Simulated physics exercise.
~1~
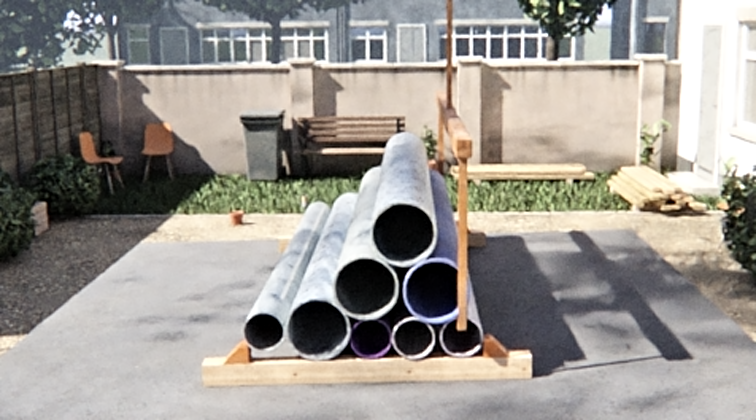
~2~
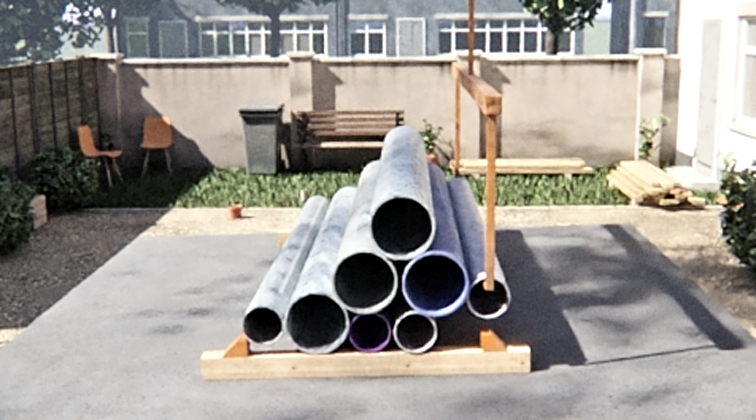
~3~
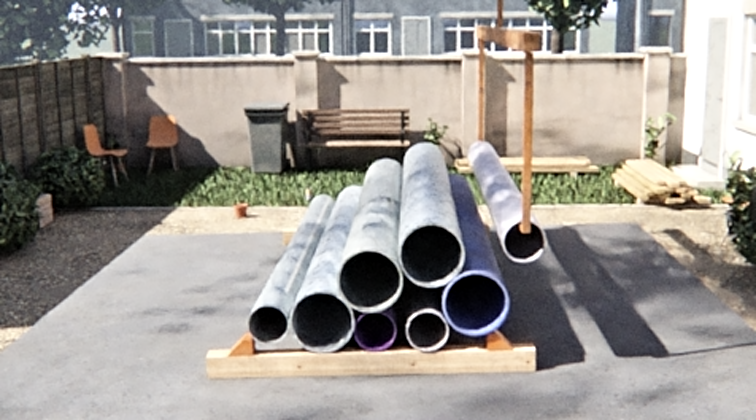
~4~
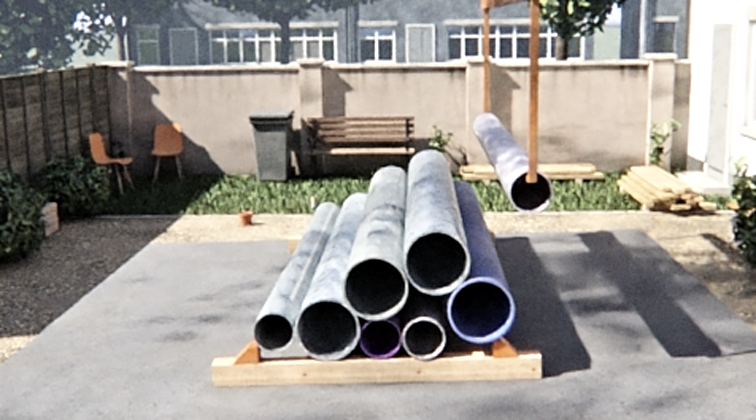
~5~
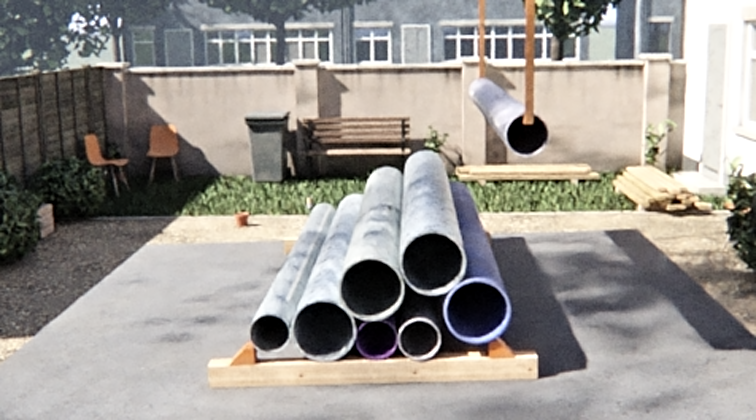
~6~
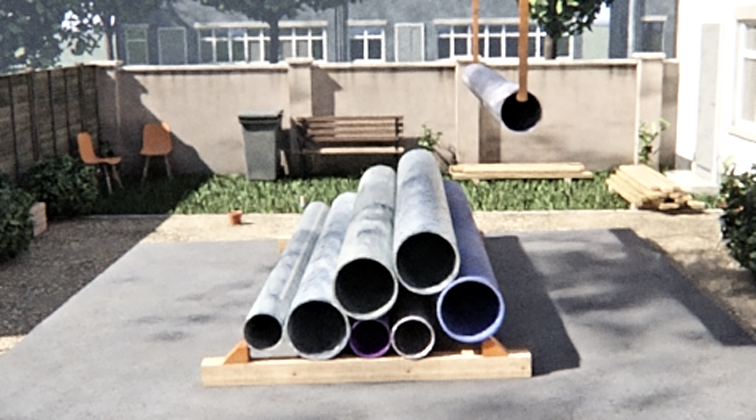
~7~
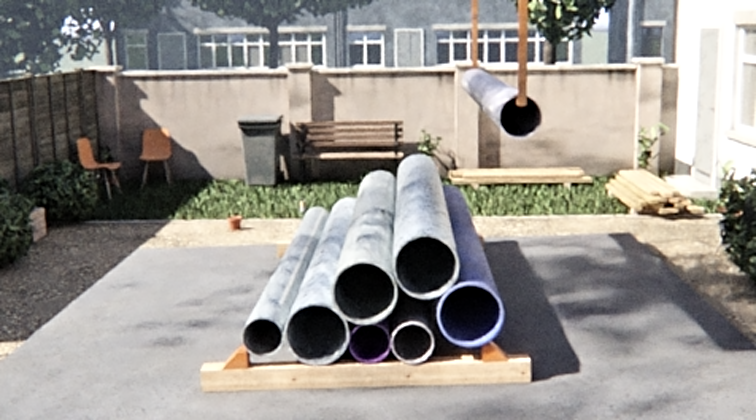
A pyramid of grey steel pipes, with a blue one on the right and a small purple one low in the middle, rests on timber bearers in a sunlit walled yard, seen end-on from slightly above. Behind are a bench, a bin and two orange chairs. An orange lifting frame draws the bottom right pipe outward and up. The blue pipe rolls, then drops to the right into the gap, and the top pipe sinks down beside its neighbour. The hooked pipe rises and hangs before the back wall, while the purple pipe keeps its place in the settled stack.
